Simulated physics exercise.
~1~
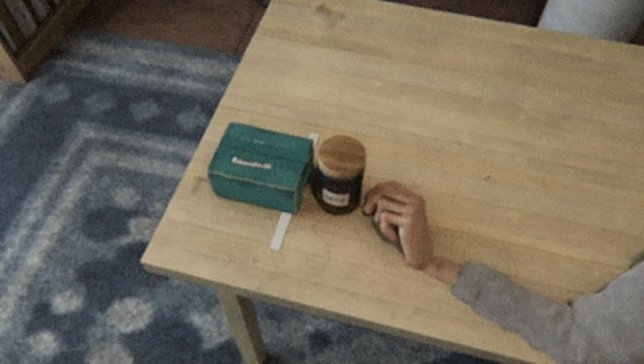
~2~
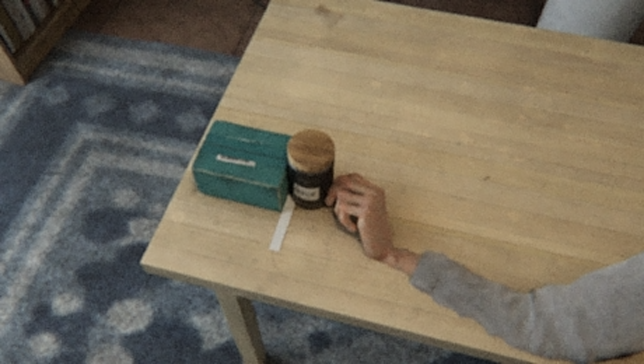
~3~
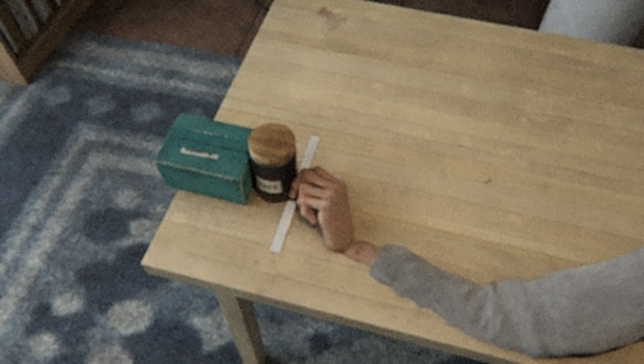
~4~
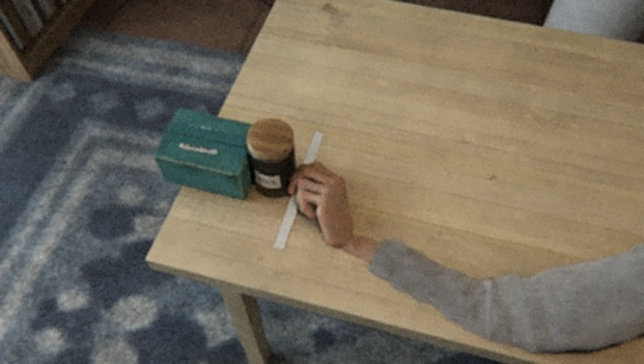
A hand in a gray sleeve slowly pushed a dark jar with a wooden lid to the left across a wooden table, sliding the turquoise box beside it past a strip of white tape until the box jutted over the edge but stayed on.
